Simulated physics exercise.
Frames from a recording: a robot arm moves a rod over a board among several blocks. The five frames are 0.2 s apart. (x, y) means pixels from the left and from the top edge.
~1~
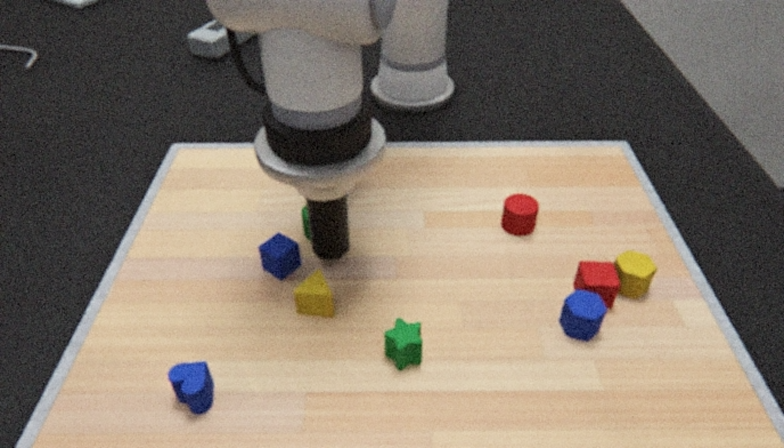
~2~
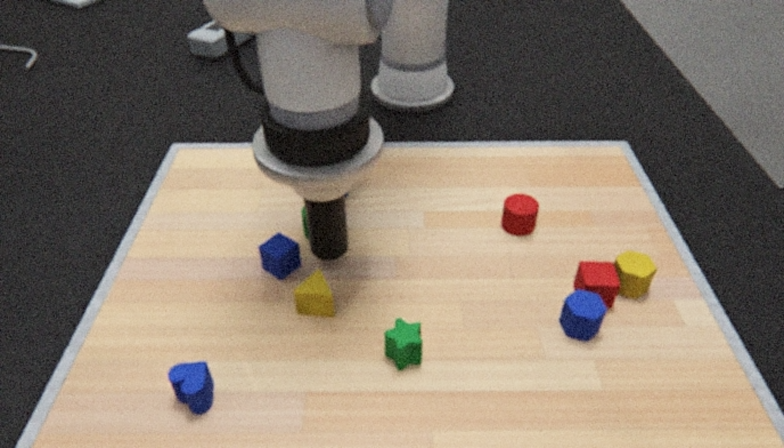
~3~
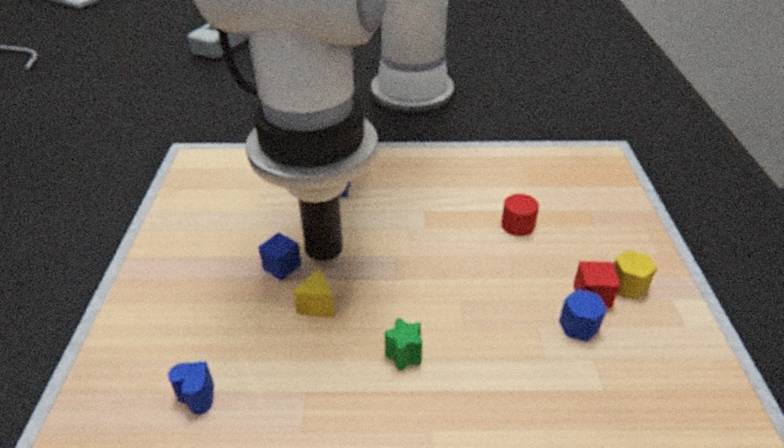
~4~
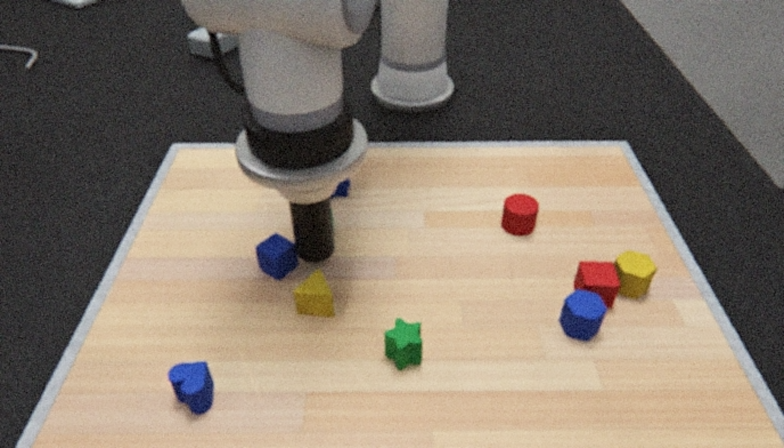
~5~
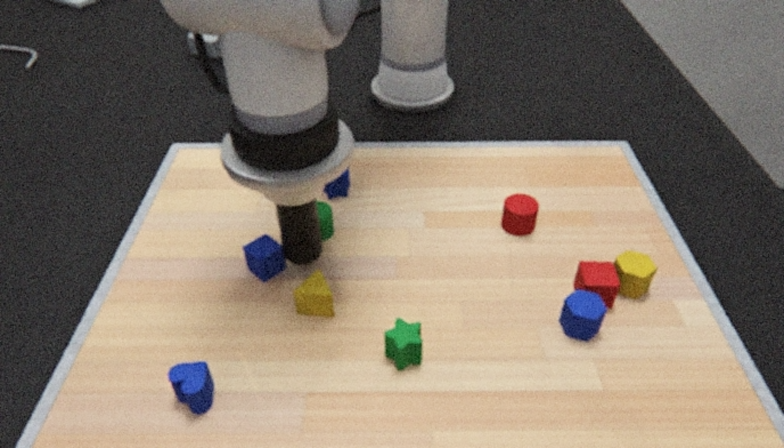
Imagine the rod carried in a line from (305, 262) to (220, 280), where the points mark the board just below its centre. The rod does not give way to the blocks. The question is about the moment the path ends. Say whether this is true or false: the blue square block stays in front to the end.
That claim is true.
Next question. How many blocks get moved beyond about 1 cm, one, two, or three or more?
The number is one.
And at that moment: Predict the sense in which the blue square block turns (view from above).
From above, the turn goes clockwise.
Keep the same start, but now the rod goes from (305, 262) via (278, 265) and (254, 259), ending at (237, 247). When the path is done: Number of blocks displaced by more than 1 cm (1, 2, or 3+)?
A single block is moved.
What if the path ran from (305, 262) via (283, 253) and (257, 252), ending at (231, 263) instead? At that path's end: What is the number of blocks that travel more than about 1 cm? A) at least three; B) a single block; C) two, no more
I choose B.
What follows on the original path. Halfway along, rod (261, 261); blue square block (223, 251), turned 40° clockwise.
At the end, rod (217, 270); blue square block (179, 257), turned 55° clockwise; green circle not moved.
